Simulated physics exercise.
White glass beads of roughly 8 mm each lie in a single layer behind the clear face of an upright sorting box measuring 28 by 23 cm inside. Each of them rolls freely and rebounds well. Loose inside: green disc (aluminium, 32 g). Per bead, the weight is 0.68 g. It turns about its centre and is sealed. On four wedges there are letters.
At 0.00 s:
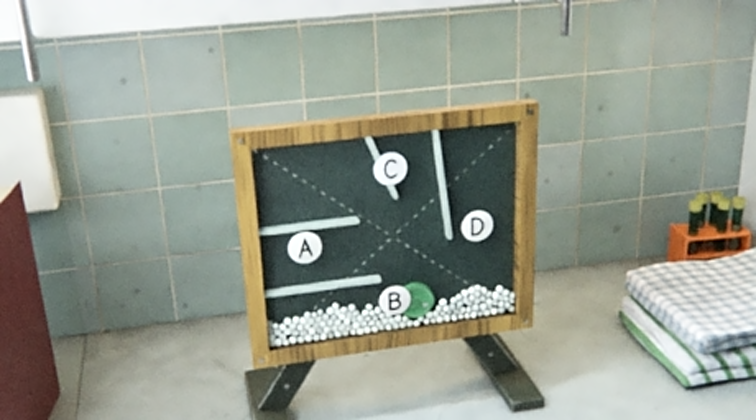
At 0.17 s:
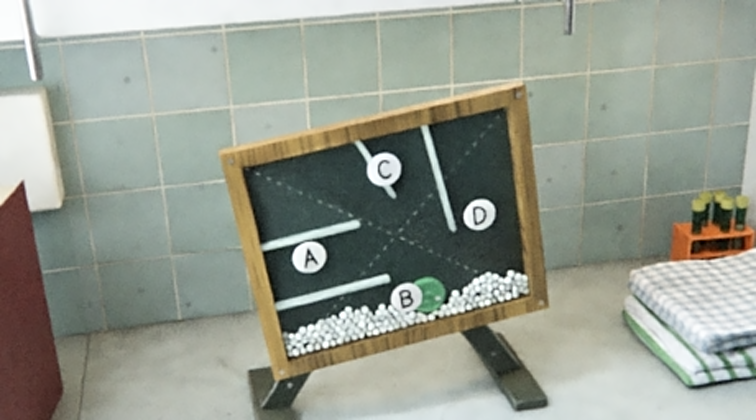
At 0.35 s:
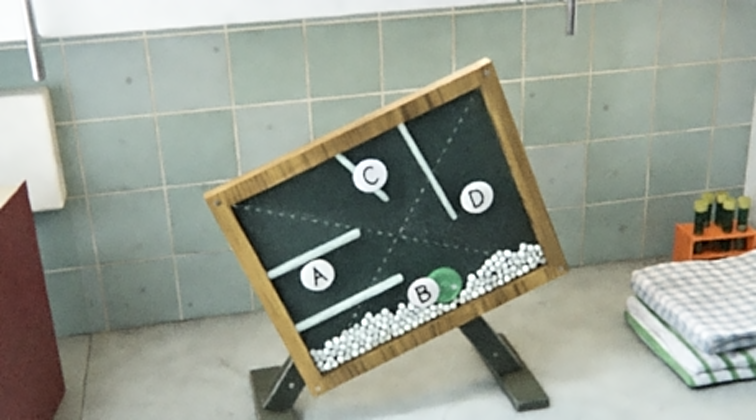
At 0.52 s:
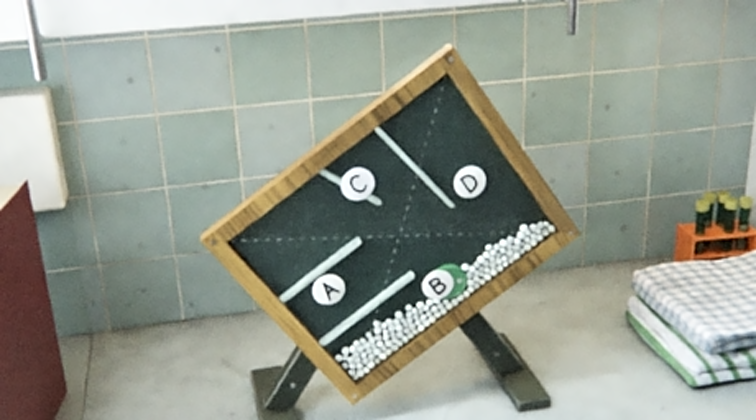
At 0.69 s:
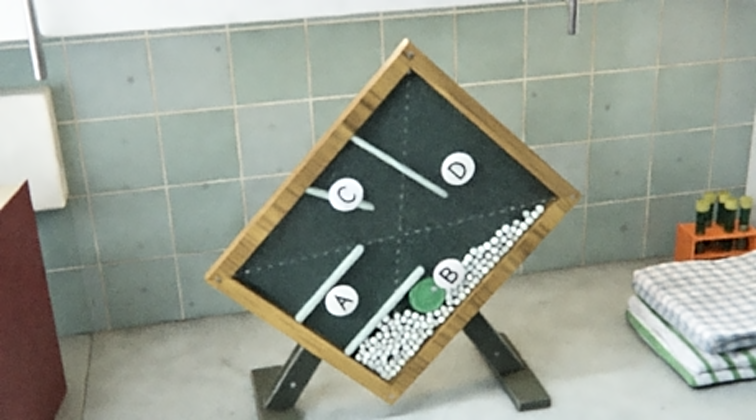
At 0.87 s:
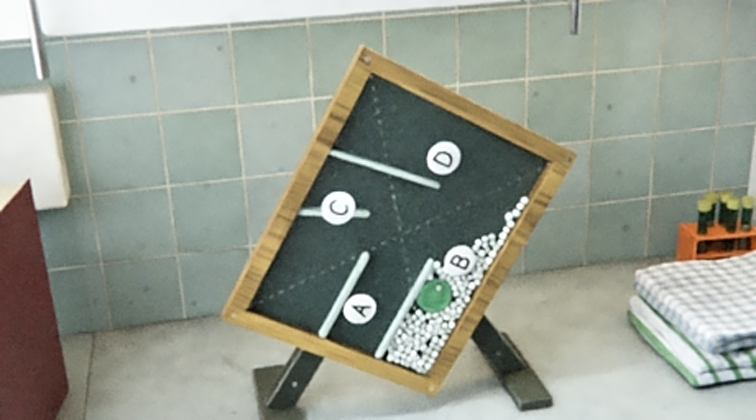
A wood-framed, clear-faced box turns steadily anticlockwise on its dark stand on a countertop, while the white beads inside shift and bank along its lower side and the green disc among them moves slightly, ending beside a pale wall.
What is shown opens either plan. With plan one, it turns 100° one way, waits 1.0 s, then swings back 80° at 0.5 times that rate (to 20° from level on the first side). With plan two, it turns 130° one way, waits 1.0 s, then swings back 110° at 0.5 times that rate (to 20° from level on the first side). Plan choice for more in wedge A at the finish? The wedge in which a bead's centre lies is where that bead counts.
Two.
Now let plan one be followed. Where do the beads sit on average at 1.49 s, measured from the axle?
Roughly 9 centimetres to the right and 5 centimetres below.
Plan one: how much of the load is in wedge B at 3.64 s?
60 %.
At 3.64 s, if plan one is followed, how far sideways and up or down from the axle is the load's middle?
Right: About 3 cm; below: About 11 cm.
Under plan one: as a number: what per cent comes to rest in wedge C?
I'd estimate close to 0 per cent.
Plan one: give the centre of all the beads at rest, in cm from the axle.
Left: About 5 cm; below: About 10 cm.
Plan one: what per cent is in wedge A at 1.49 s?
Roughly 30 %.
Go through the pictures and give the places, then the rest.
Level; about 130 beads; beads' middle (391, 317); highest (336, 306); green disc (416, 301); A (305, 248), B (395, 301), C (390, 169), D (477, 226), in the first frame.
Turned 7° anticlockwise; beads' middle (405, 314); highest (489, 276), in the second frame.
Turned 21° anticlockwise; beads' middle (426, 308); highest (524, 247); wall ends (453, 216), (357, 233), (400, 278), (385, 198), in the third frame.
Turned 33° anticlockwise; beads' middle (437, 303); highest (540, 225); green disc (449, 282), in the fourth frame.
Turned 46° anticlockwise; beads' middle (434, 307); highest (540, 209), in the fifth frame.
Turned 59° anticlockwise; beads' middle (444, 305); highest (525, 201); green disc (434, 295); A (360, 309), B (460, 261), C (338, 208), D (444, 158), in the sixth frame.
Plan one. After 1.49 s, it stands 100° anticlockwise; the beads' middle is 9 cm right of and 5 cm below the centre; A 30 %, B 70 %.
After 3.64 s, it stands 60° anticlockwise; the beads' middle is 3 cm right of and 11 cm below the centre; A 40 %, B 60 %.
After 4.80 s, it stands 20° anticlockwise; the beads' middle is 5 cm left of and 10 cm below the centre; A 40 %, B 60 %.
All still by 5.3 s, it stands 20° anticlockwise; A 40 %, B 60 %, C 0 %, D 0 %.
Plan two would end with A 50 %, B 50 %, C 0 %, D 0 %.
